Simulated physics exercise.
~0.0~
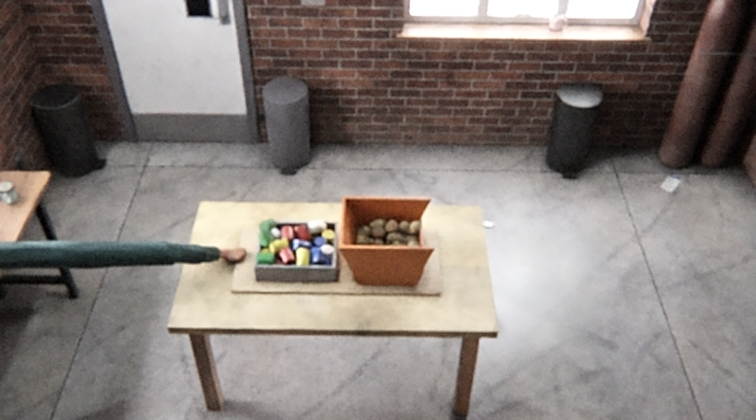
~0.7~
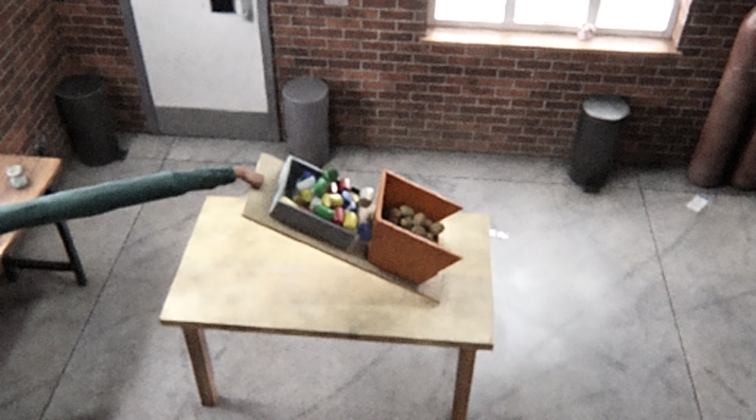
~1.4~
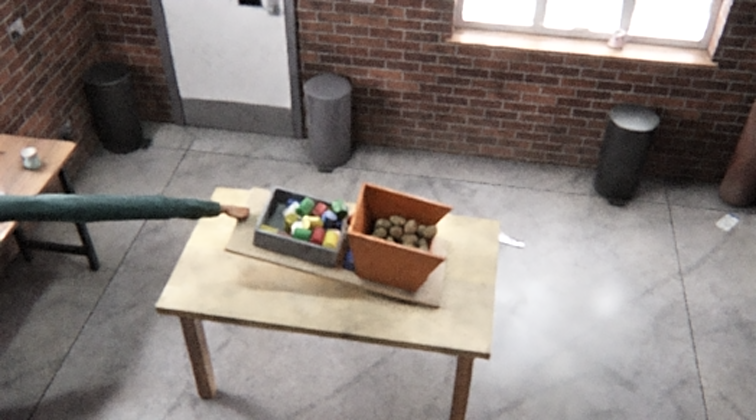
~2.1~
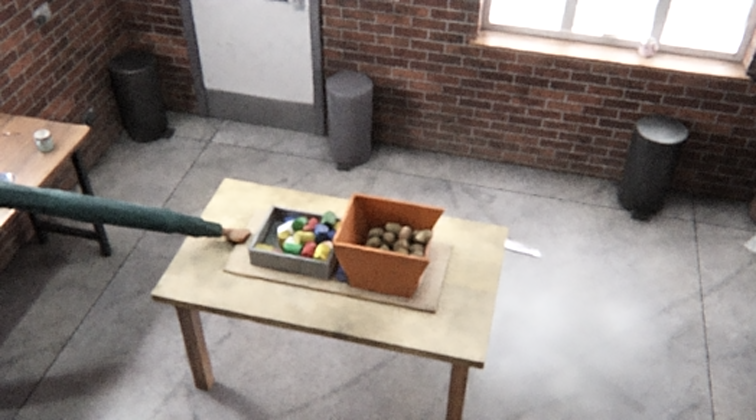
A green arm tilts a board holding two filled boxes rightward, then lowers it flat.
